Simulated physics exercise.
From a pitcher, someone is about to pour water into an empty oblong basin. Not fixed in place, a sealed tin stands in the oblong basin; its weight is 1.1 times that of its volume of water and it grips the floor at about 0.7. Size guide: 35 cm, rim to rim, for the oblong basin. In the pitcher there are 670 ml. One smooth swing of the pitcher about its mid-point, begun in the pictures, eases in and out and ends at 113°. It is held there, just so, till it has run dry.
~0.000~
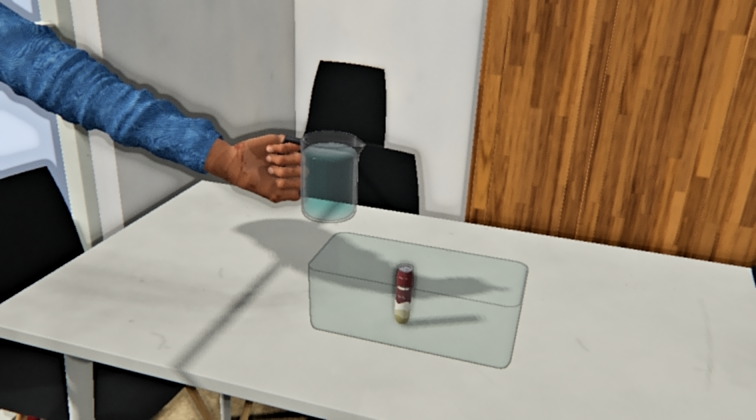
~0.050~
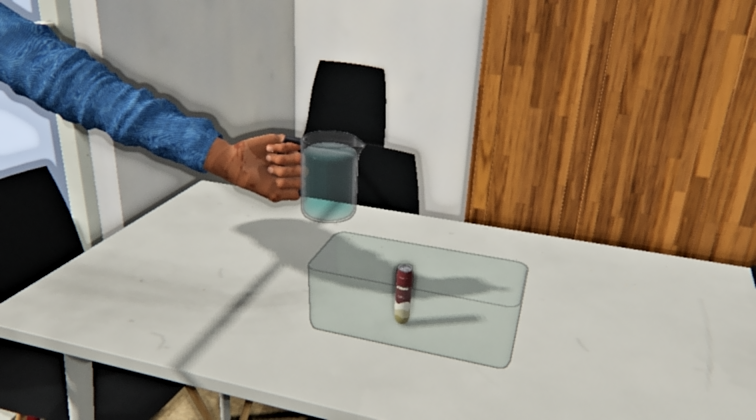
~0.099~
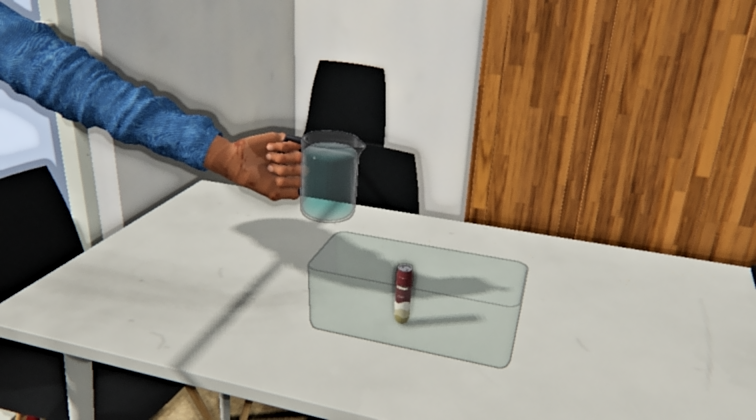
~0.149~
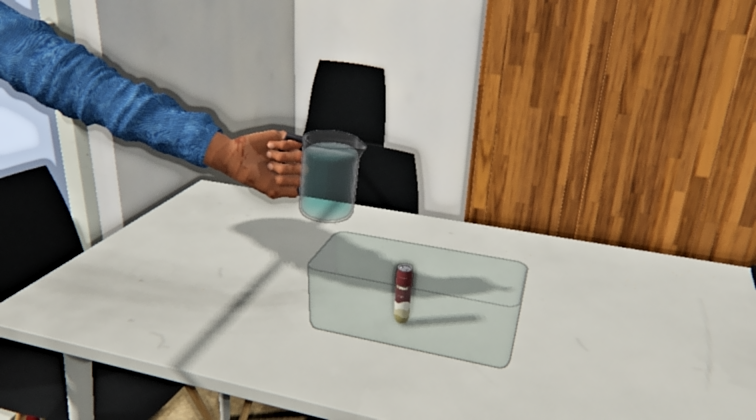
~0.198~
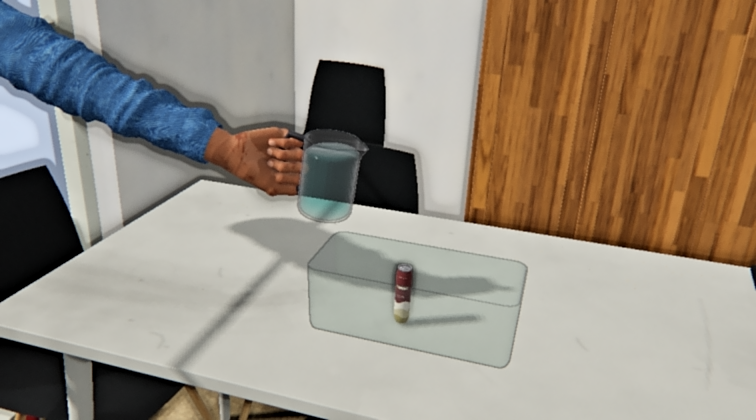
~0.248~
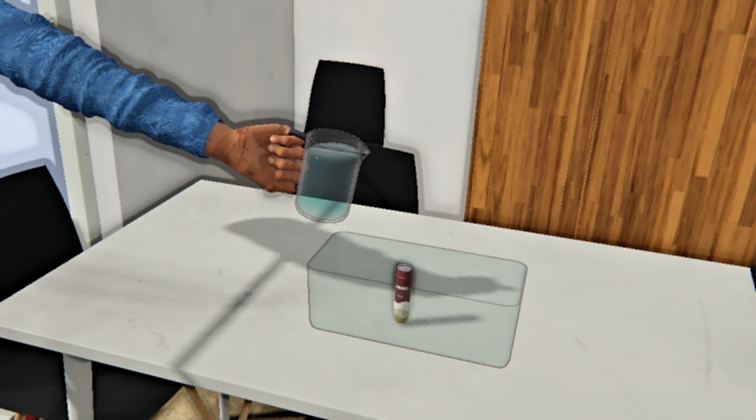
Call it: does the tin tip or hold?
It tips.
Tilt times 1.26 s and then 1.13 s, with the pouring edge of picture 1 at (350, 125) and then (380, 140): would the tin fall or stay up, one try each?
First it tips over; then it tips over.
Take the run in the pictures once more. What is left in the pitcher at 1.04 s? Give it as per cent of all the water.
32 in a hundred, give or take.
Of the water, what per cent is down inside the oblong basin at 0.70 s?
Estimate - around 3 in a hundred parts.
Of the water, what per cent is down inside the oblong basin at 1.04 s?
The fraction sits near 48 in a hundred.
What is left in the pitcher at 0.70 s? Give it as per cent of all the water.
I'd estimate some 86 % remains.
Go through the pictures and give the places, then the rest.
The first picture shows tilt 0°; pouring edge (364, 145); surface from (307, 147) to (357, 154); the oblong basin's rim runs from (322, 249) to (525, 286); the tin's top is at (405, 271).
The second picture shows tilt 0°; pouring edge (364, 145); surface from (307, 147) to (357, 154).
The third picture shows tilt 2°; pouring edge (365, 146); surface from (307, 146) to (358, 154).
The fourth picture shows tilt 4°; pouring edge (366, 147); surface from (308, 147) to (359, 155).
The fifth picture shows tilt 7°; pouring edge (368, 149); surface from (309, 147) to (360, 155).
The sixth picture shows tilt 10°; pouring edge (369, 152); surface from (310, 147) to (362, 155).
Then, 0.70 s in, the tilt is 66° and 85 per cent is still to pour; the tin stands where it began.
Then, 1.04 s in, the tilt is 104° and 32 per cent is still to pour; the tin stands where it began.
Then, 1.39 s in, the tilt is 113° and 1 per cent is still to pour; the tin lies on its side.
Then, 1.77 s in, the tilt is 113° and 0 per cent is still to pour; the tin lies on its side.
Finally, the tin lies on its side.
